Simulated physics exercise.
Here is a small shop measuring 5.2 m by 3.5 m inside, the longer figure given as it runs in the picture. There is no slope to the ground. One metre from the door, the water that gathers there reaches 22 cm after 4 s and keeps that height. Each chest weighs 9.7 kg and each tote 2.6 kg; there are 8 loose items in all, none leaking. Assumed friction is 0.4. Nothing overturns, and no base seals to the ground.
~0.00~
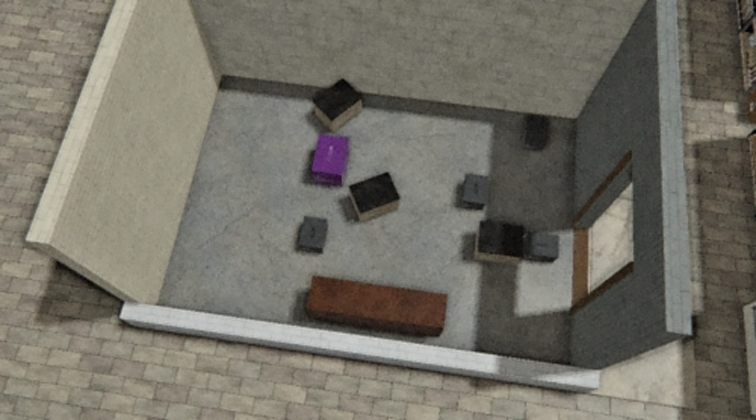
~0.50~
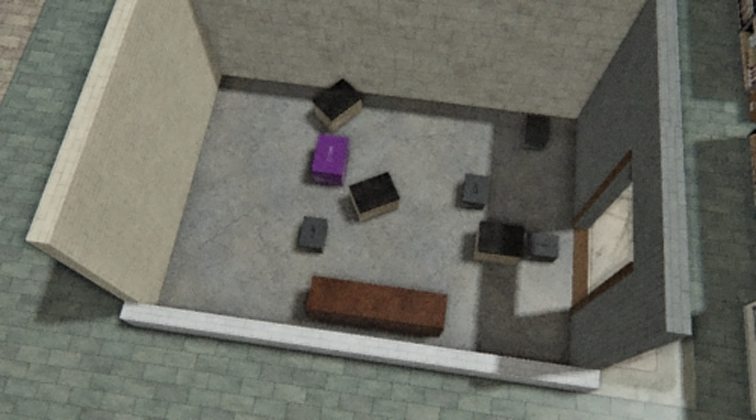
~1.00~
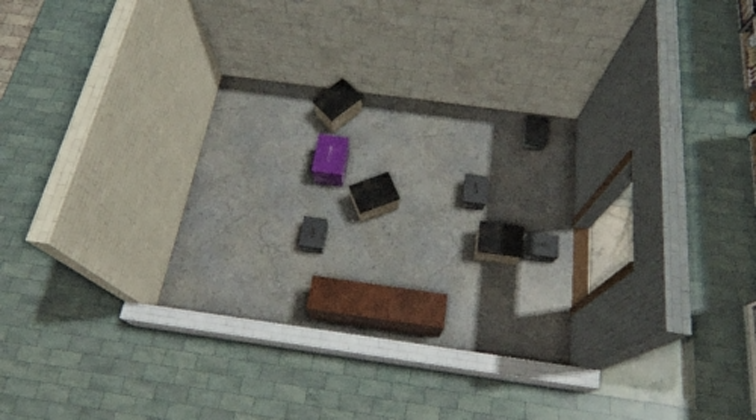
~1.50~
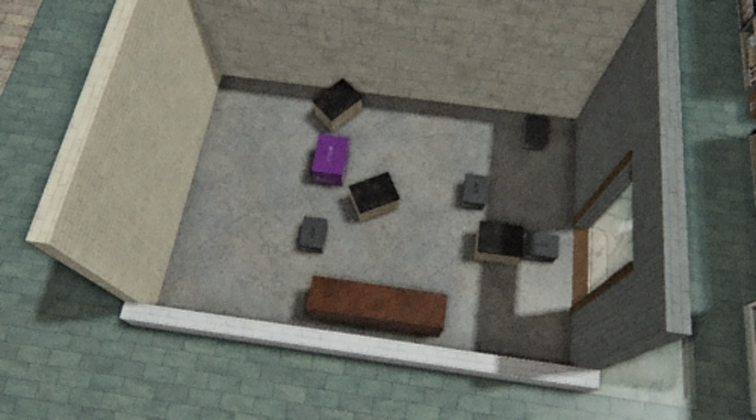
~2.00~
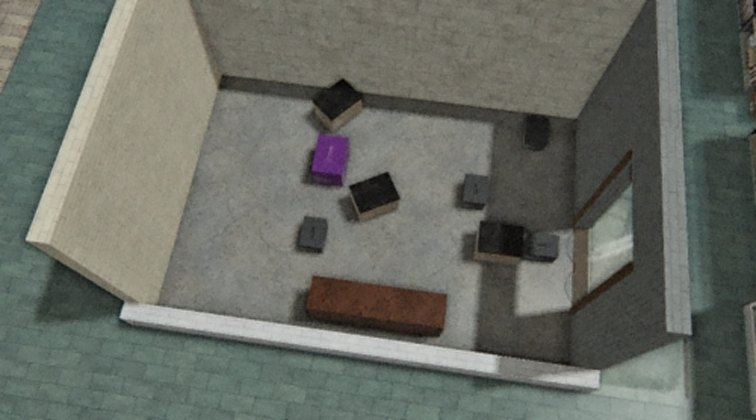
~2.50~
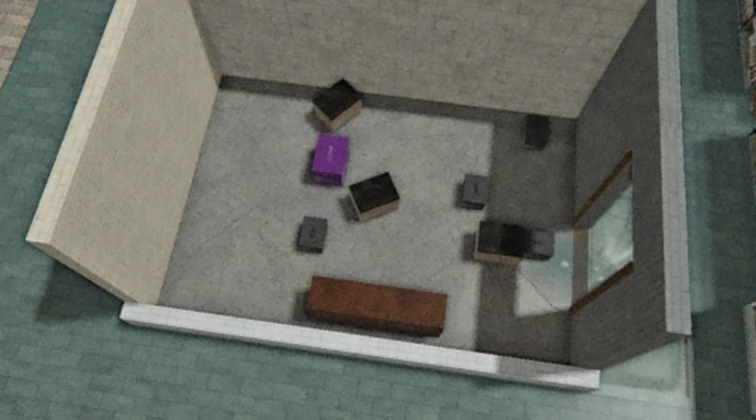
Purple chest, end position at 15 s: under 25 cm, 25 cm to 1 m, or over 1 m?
25 cm to 1 m.
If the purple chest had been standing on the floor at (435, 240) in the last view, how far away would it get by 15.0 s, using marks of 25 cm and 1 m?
Short answer, it is taken a long way.
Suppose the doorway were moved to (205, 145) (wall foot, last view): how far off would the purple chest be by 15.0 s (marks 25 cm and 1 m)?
Result for the purple chest - displaced a long way.
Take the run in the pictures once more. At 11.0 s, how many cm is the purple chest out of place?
Shift by then: About 100 cm.
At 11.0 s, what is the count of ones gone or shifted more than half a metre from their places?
It comes to 7.
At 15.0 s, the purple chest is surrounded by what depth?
Near 14 cm deep.
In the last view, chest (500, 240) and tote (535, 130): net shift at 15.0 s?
Net displacement, in order: 400 cm; 80 cm.
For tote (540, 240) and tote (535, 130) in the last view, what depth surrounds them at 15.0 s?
Some 14 cm at the first, some 4 cm at the second.
After 3.5 s the purple chest is near (330, 154), 0.0 m from its start, aground; 1 afloat.
After 6.8 s the purple chest is near (310, 144), 0.3 m from its start, aground; 2 afloat.
After 11.0 s the purple chest is near (268, 120), 0.9 m from its start, afloat; 8 afloat.
After 15.0 s the purple chest is near (320, 116), 0.5 m from its start, afloat; 8 afloat.
